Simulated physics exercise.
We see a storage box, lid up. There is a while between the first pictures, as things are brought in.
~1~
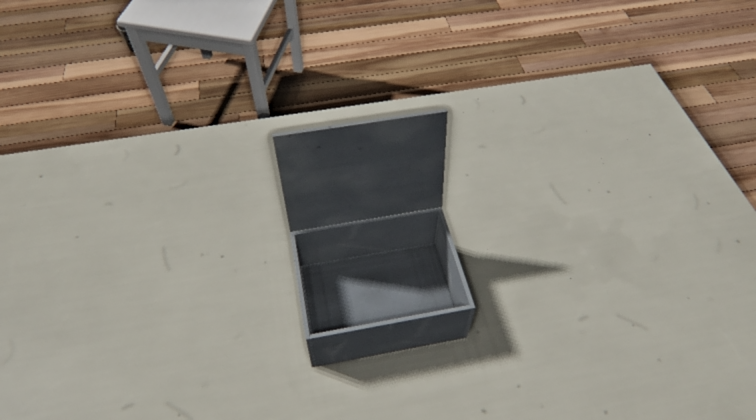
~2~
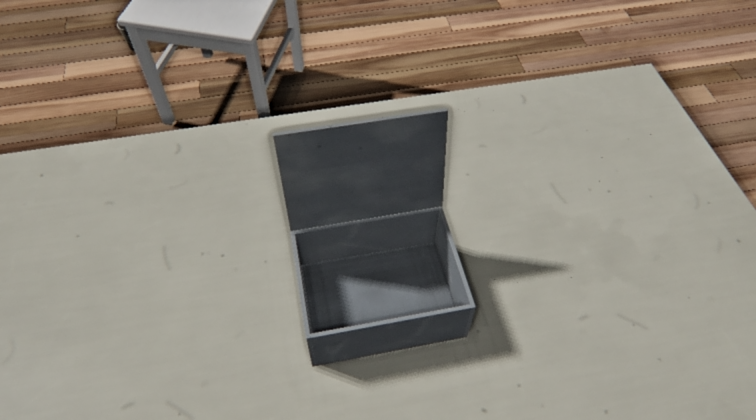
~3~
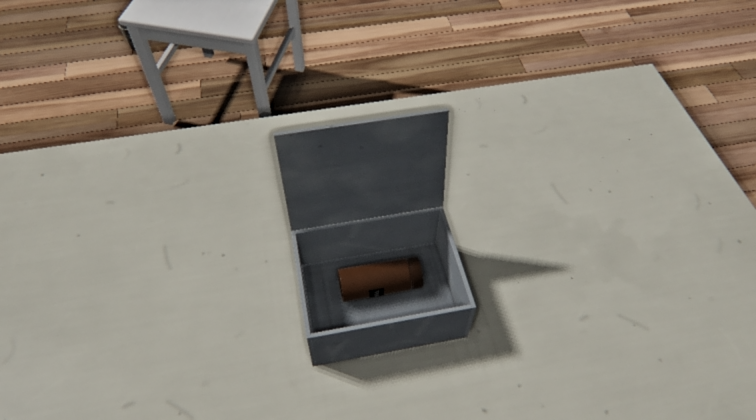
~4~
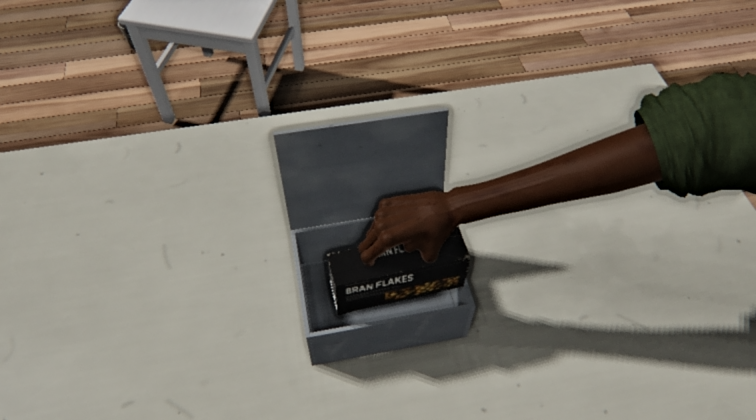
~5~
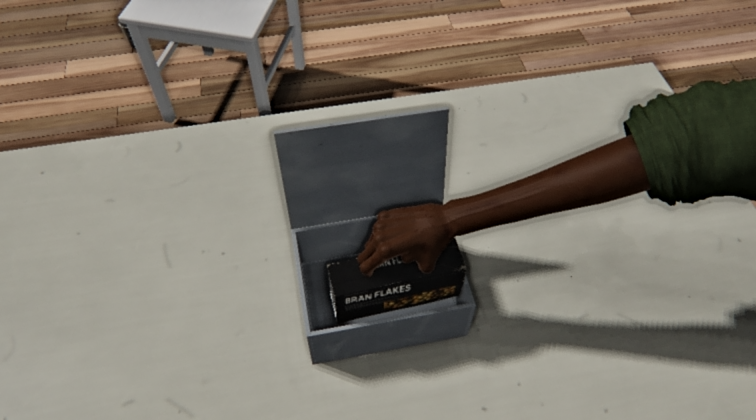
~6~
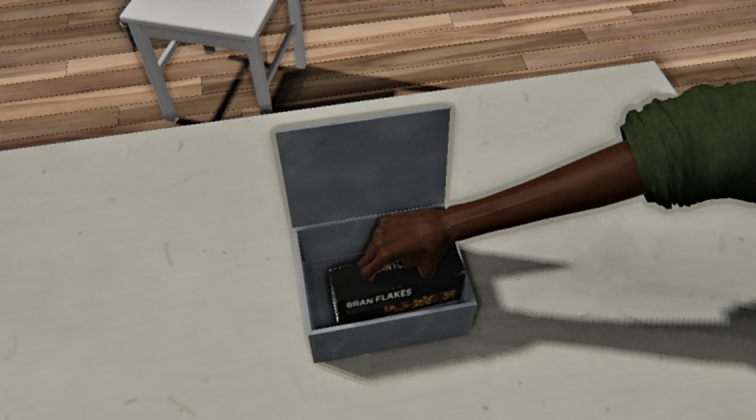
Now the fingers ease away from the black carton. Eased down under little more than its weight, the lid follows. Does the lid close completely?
Yes.
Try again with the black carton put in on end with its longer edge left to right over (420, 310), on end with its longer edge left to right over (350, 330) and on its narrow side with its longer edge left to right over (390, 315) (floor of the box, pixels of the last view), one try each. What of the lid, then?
The lid stays up the first time, stays up the second time and goes down the third time.
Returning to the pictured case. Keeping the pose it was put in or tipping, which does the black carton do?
The black carton stays as it was set.
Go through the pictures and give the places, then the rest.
The last thing is not in view yet, in the first picture.
The last thing is not in view yet, in the second picture.
The last thing is not in view yet; brown shaker (380, 279), in the third picture.
On its way; black carton (398, 271), in the fourth picture.
On its way; black carton (396, 281), in the fifth picture.
Put in, still held; black carton (397, 285), in the sixth picture.
Then, 1.30 s later than the last frame, lid 78° above the rim; black carton moved a little near (396, 303).
Then, 1.80 s later than the last frame, lid 40° above the rim; black carton moved a little near (396, 303).
When it is over, lid shut; moved from the start, black carton; brown shaker as before. End places, in pixels of the last picture, black carton near (396, 303).
